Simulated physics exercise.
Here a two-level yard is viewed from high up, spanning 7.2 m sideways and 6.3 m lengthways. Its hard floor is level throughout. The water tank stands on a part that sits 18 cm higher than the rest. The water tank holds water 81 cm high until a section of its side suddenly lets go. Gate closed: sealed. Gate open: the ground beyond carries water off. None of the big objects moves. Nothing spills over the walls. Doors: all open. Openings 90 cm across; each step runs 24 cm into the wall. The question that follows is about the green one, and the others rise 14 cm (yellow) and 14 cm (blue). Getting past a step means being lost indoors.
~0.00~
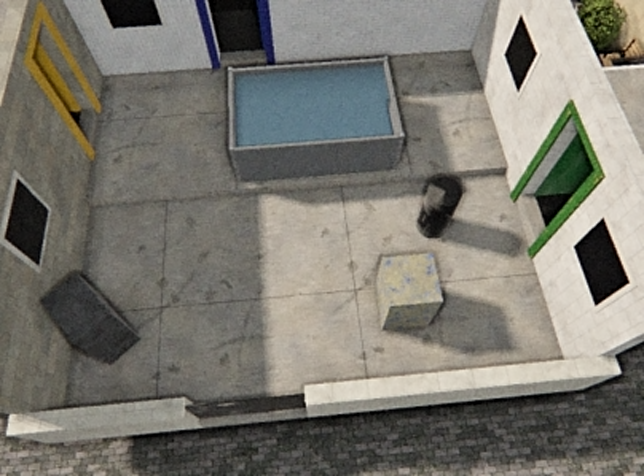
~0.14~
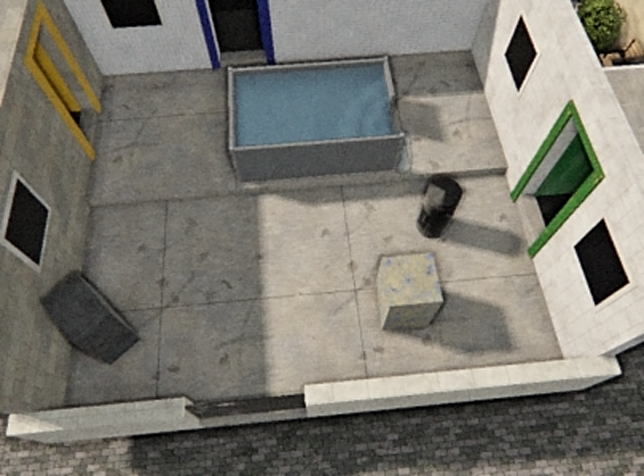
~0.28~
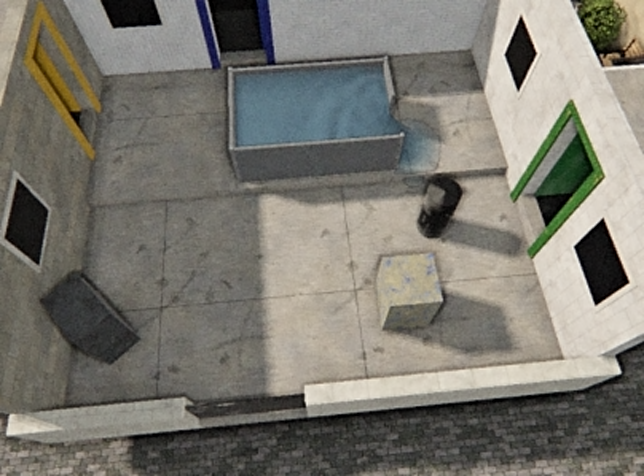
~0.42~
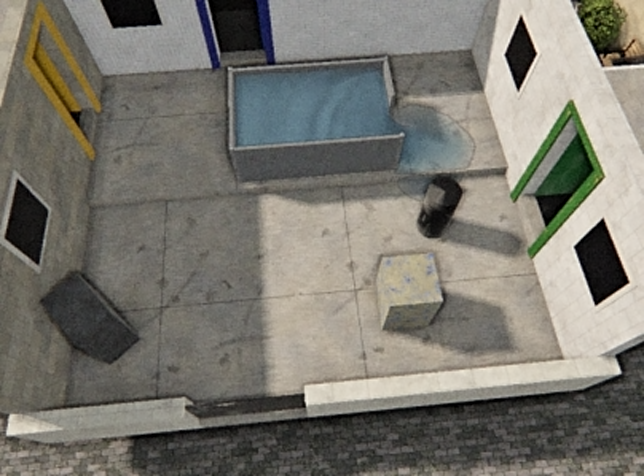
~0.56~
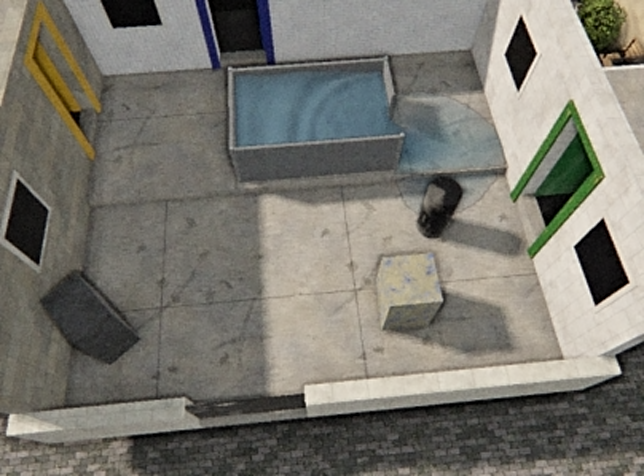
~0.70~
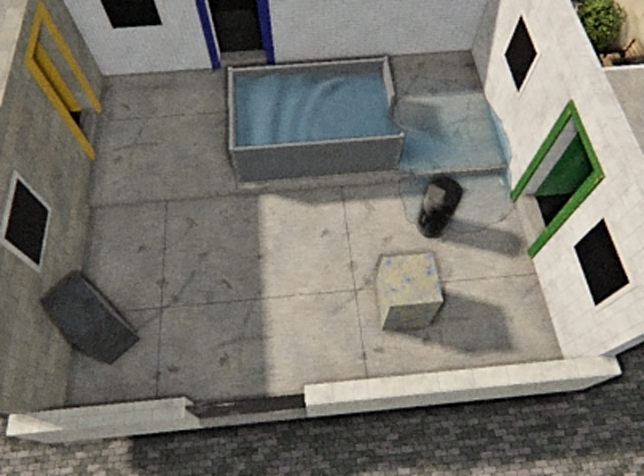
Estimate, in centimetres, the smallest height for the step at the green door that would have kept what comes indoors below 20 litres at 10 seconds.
I would say 20 cm.
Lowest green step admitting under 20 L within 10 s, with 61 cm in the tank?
You'd need a step of close to 14.0 cm.
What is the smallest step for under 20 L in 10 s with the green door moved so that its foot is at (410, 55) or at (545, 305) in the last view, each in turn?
In turn: About 12.5 cm, about 13.5 cm.
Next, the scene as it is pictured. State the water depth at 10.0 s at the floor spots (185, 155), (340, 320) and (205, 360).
Approx. 2 / 2 / 6 cm.
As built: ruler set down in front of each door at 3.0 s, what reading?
The yellow door has 0 cm, the blue door 0 cm and the green door 21 cm.
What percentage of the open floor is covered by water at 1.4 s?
Close to 15 per cent is wet.
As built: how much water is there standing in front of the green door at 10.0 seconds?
You'd measure close to 8.5 cm there.
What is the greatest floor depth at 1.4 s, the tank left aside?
About 42 cm at most.
After 1.4 s water covers 15 % of the floor, deepest (42 cm) near (492, 144); 27 cm at the green door, 0 litres in over its 26 cm step.
After 3.0 s water covers 35 % of the floor, deepest (37 cm) near (553, 359); 21 cm at the green door, 2 litres in over its 26 cm step.
After 10.0 s water covers 95 % of the floor, deepest (16 cm) near (85, 256); 8 cm at the green door, 2 litres in over its 26 cm step.
At the green door as built, the water arrived by 0.9 s and peaked near 28 cm at 1.6 s.
With a step of 16.5 cm, 40 litres would have come in within the 10 s; with 22 cm, 11 litres. So under 20 litres takes about 20 cm.
